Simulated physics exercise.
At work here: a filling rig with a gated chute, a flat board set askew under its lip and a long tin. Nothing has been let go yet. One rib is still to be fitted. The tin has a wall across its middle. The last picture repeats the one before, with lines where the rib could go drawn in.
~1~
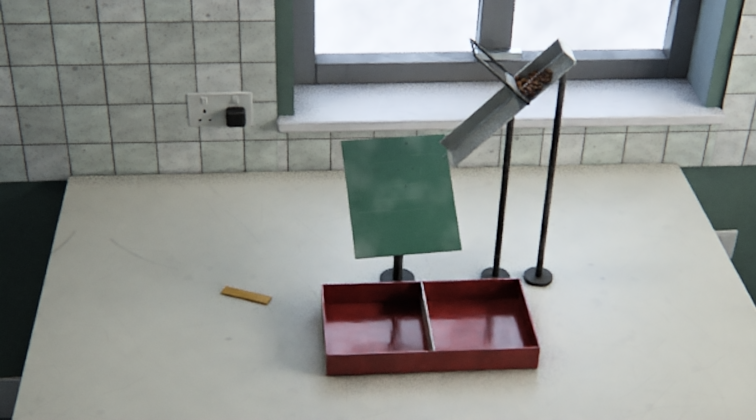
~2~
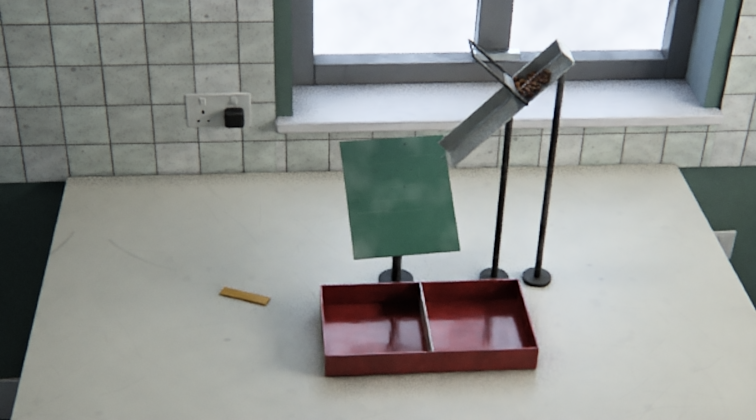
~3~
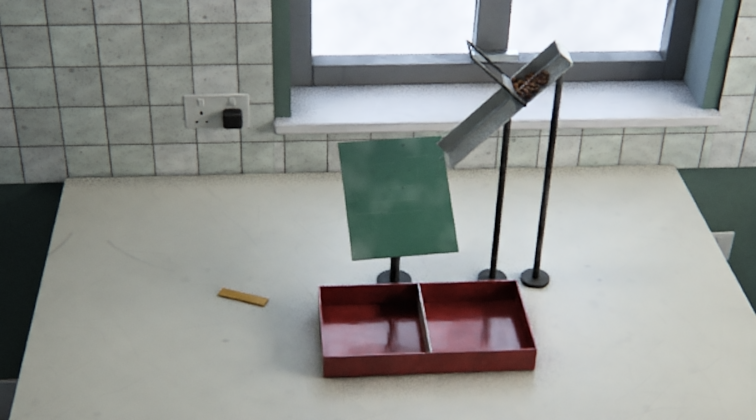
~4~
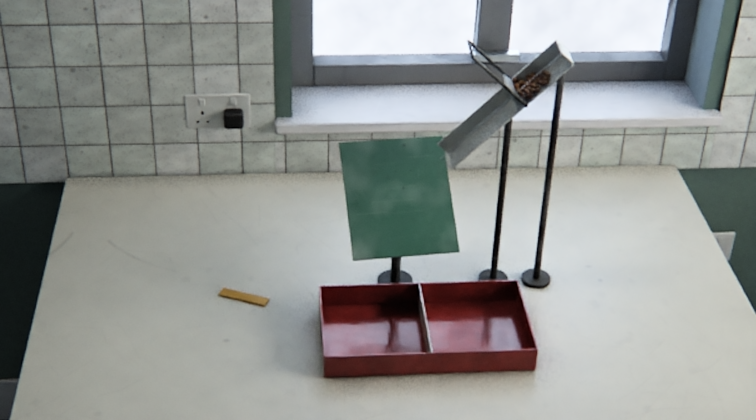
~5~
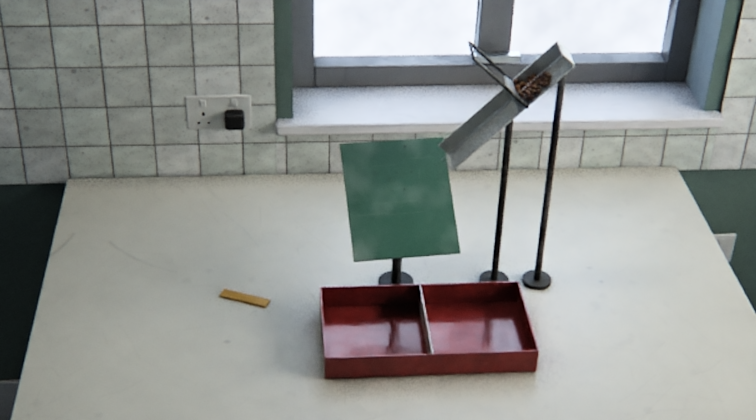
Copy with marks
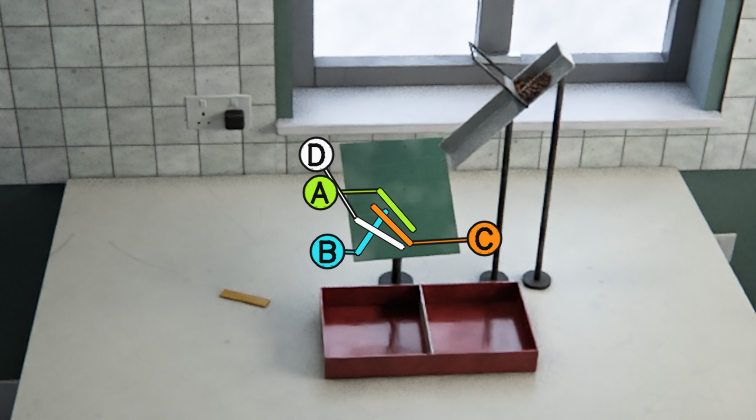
On a pale worktop by a window, a chute of brown bits slanted down toward a tilted green board behind a divided red tray, and nothing moved except the view, which shifted very slightly.
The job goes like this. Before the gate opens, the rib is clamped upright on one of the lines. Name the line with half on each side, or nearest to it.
The answer is line D.
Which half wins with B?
Left.
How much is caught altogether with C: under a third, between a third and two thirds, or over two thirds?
Line C gives over two thirds.
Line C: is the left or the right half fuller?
Right.
On the marked copy, line A from (379, 190) to (413, 229); line B from (385, 211) to (357, 252); line C from (373, 206) to (410, 243); line D from (357, 220) to (401, 246).
With A, of what is caught, about a tenth in the left half, almost all in the right.
With B, of what is caught, almost all in the left half, about a tenth in the right.
With C, of what is caught, about a tenth in the left half, the larger part in the right.
With D, of what is caught, roughly a third in the left half, roughly two thirds in the right.
